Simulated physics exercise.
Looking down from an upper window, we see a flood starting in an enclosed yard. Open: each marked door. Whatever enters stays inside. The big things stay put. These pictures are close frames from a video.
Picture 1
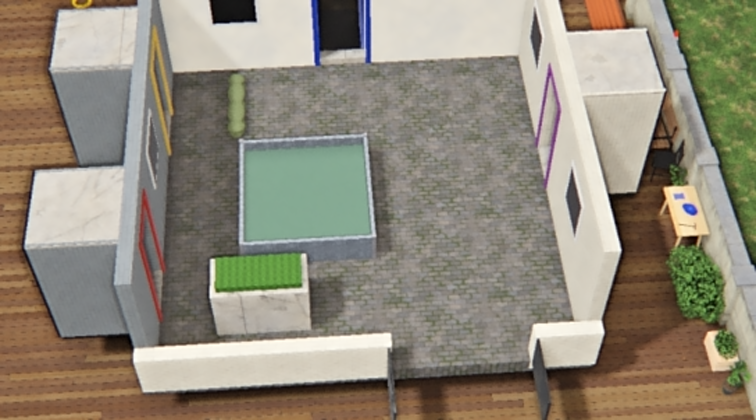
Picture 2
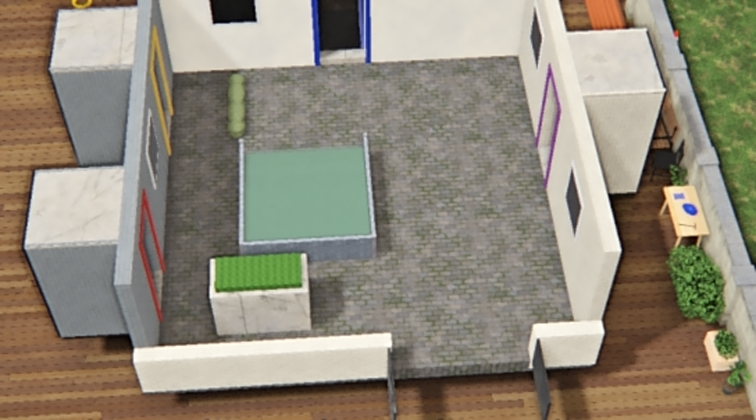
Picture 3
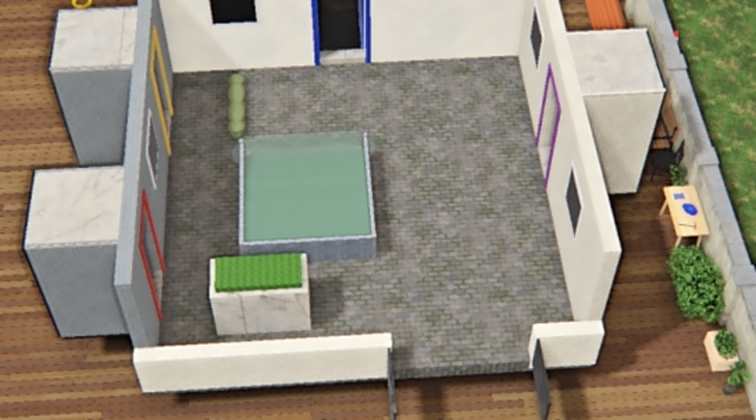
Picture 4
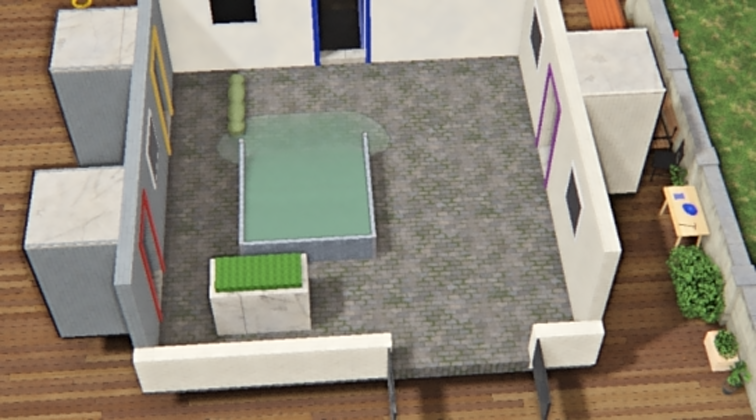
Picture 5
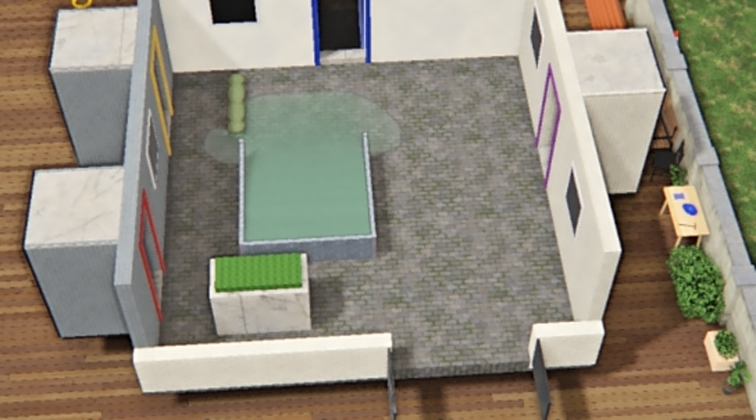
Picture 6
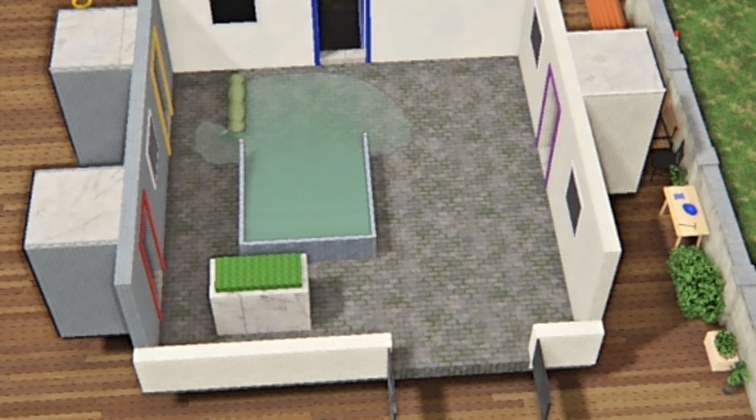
Water pours out of the tank's open far side and spreads across the paved yard.
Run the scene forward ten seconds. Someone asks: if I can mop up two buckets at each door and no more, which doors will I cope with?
As I see it, the red door does not exceed two buckets, the blue door exceeds two buckets, the purple door exceeds two buckets, the yellow door does not exceed two buckets.
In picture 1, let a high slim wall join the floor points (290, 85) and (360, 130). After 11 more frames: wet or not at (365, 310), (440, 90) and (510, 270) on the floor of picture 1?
Results in order: Bone-dry / swamped / bone-dry.
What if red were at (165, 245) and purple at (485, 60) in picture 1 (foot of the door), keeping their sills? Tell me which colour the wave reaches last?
Result: The red door.
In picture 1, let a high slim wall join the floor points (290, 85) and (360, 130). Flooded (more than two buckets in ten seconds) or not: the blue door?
Put simply, the blue door misses the mark.
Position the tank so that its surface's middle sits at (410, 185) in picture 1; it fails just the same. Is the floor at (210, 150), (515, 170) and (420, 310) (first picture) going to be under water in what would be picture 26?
Going through them in that order: Still bare, waterlogged and still bare.
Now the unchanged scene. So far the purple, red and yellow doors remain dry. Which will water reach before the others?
That's the door marked yellow.
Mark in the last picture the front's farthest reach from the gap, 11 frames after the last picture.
Somewhere about (489, 63).
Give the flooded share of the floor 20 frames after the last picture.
About 35 percent.
A moment on, water covers 25 % of the floor; the red door not reached, the blue door under two buckets in, the purple door not reached, the yellow door wet at the sill, nothing in.
Next, water covers 30 % of the floor; the red door not reached, the blue door over two buckets in, the purple door not reached, the yellow door wet at the sill, nothing in.
Then, water covers 35 % of the floor; the red door not reached, the blue door far over two buckets in, the purple door not reached, the yellow door wet at the sill, nothing in.
Later, water covers 70 % of the floor; the red door wet at the sill, nothing in, the blue door far over two buckets in, the purple door under two buckets in, the yellow door wet at the sill, nothing in.
In the end, water covers 95 % of the floor; the red door wet at the sill, nothing in, the blue door far over two buckets in, the purple door over two buckets in, the yellow door wet at the sill, nothing in.
